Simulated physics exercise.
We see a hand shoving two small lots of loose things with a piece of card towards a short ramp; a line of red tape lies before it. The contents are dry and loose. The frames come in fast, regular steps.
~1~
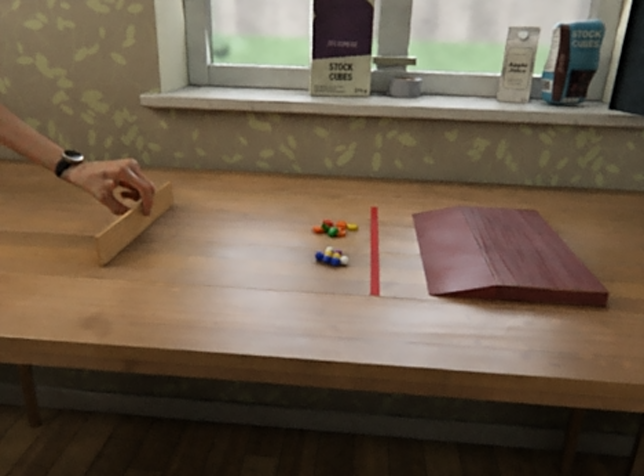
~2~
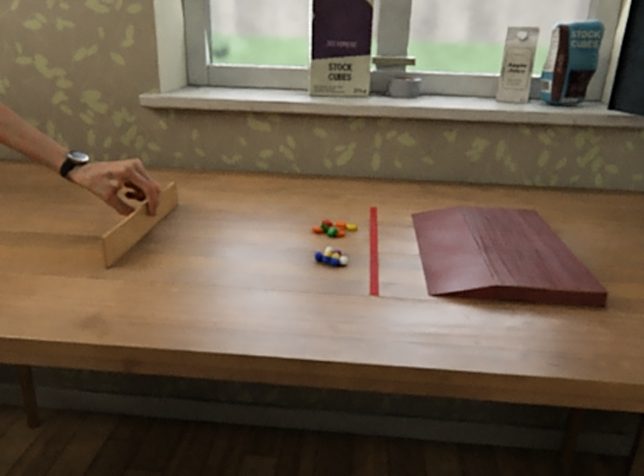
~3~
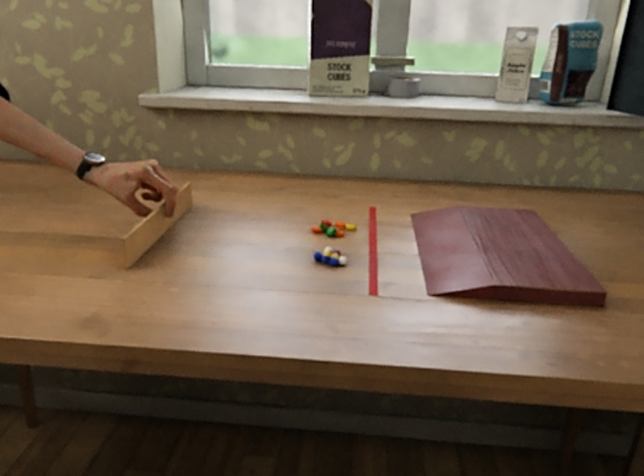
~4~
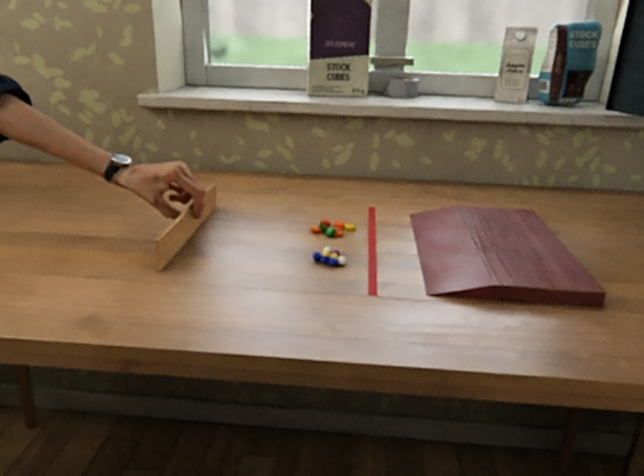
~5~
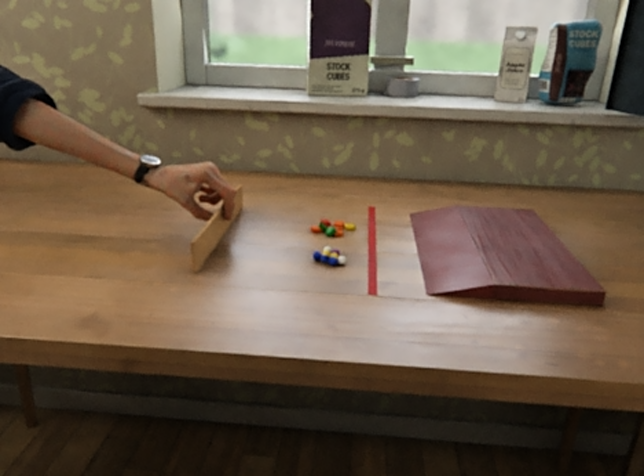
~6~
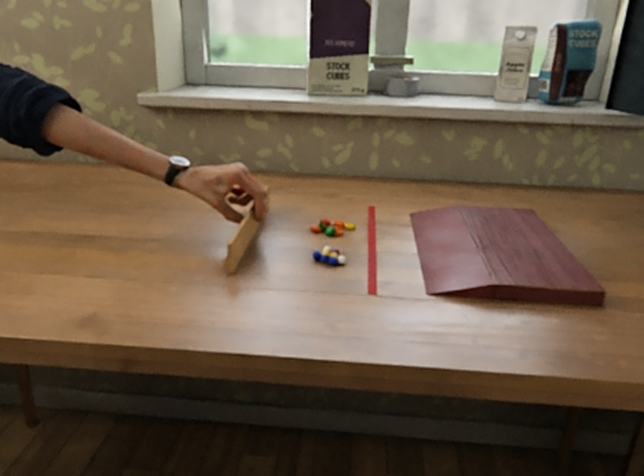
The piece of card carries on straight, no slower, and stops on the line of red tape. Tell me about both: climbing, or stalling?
The near lot reaches the top with some and the far lot stalls before the top.
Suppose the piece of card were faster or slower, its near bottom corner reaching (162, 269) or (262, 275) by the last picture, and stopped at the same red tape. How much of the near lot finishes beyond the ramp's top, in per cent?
In turn 10 and 100 in a hundred.
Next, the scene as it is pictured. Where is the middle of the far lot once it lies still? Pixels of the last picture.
Near (420, 236).
Then, 0.13 s past the last view, piece of card still moving, near (321, 214); near lot all short of the ramp; far lot all short of the ramp.
Then, 0.29 s past the last view, piece of card stopped at the red tape; near lot a small part on the ramp, most short of the ramp; far lot all short of the ramp.
Then, 0.57 s past the last view, piece of card stopped at the red tape; near lot most past the top, a small part on the ramp; far lot most on the ramp, about a quarter short of the ramp.
Finally, piece of card stopped at the red tape; near lot most past the top, a small part short of the ramp; far lot none past the top, most on the ramp, about a quarter short of the ramp.
